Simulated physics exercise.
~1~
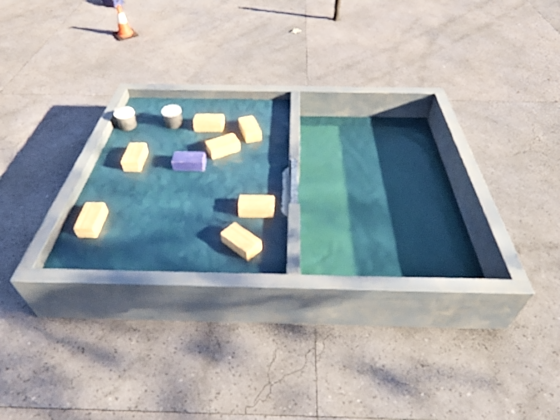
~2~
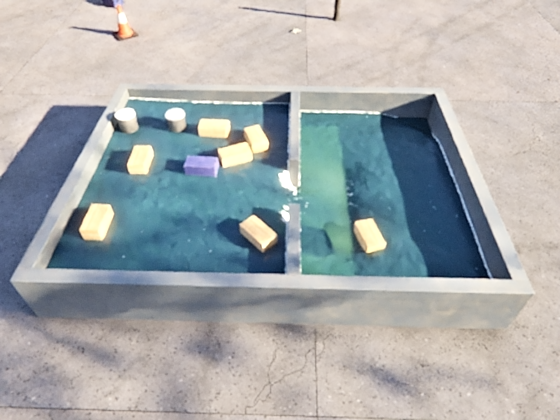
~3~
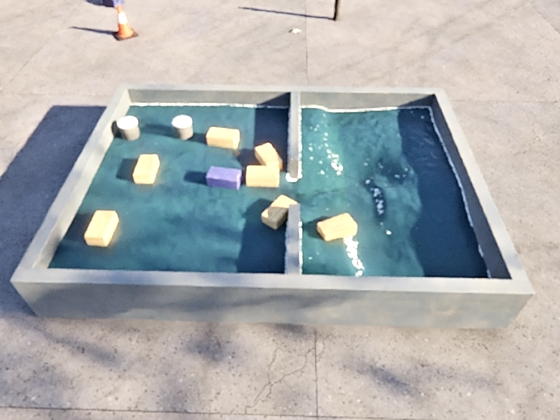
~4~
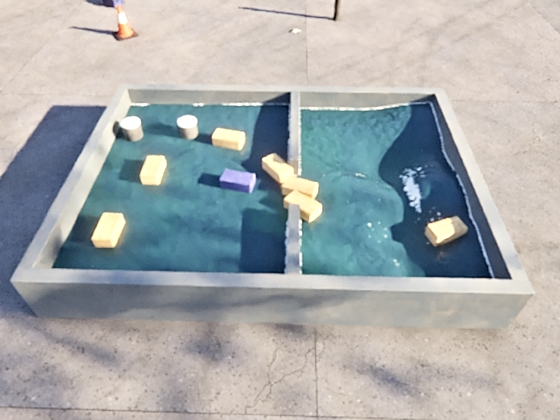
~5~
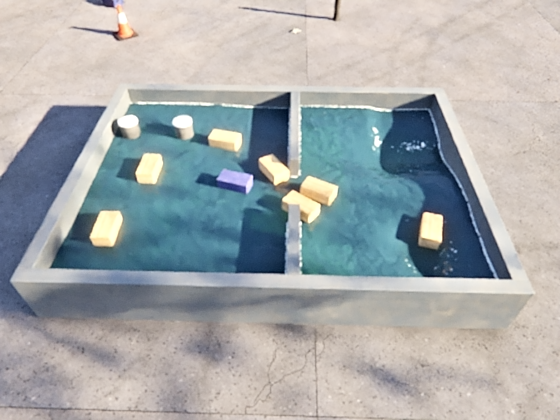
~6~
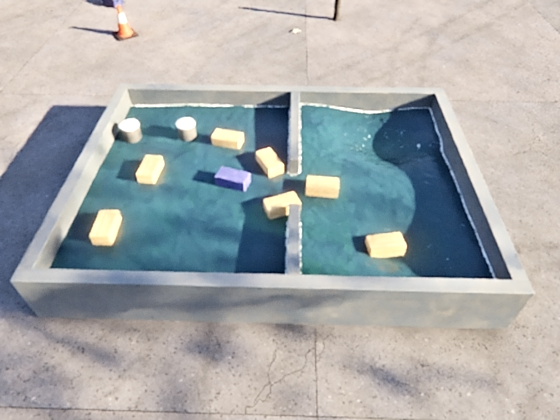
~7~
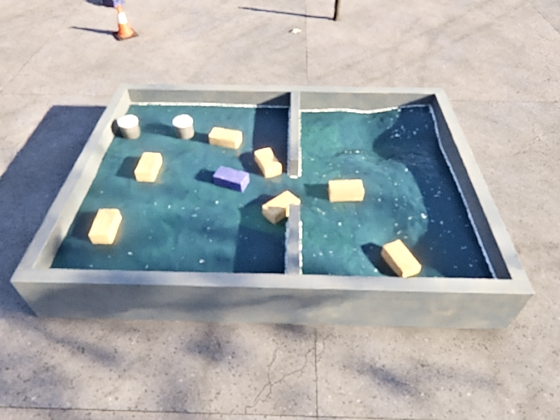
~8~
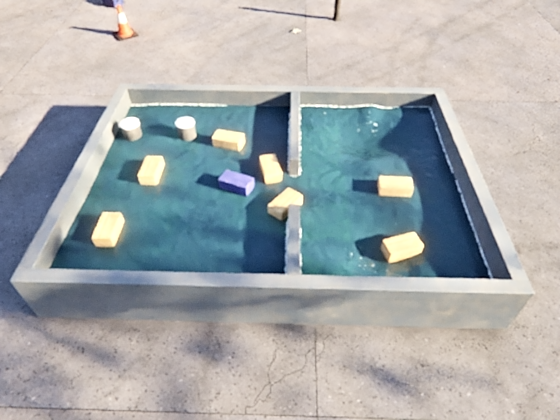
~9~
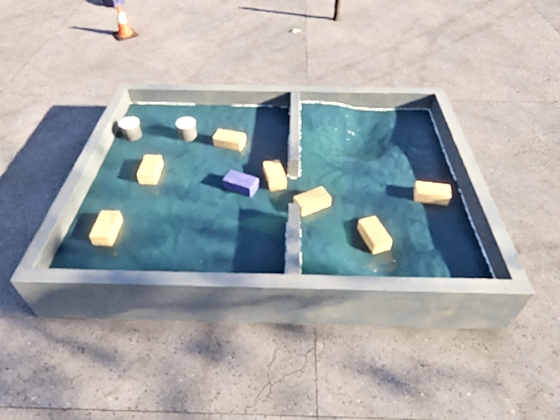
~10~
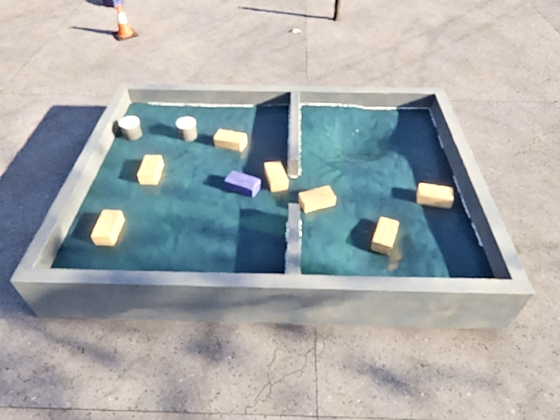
Water surging into the right half of a divided basin, carrying yellow blocks through the gap while a purple block stays left.
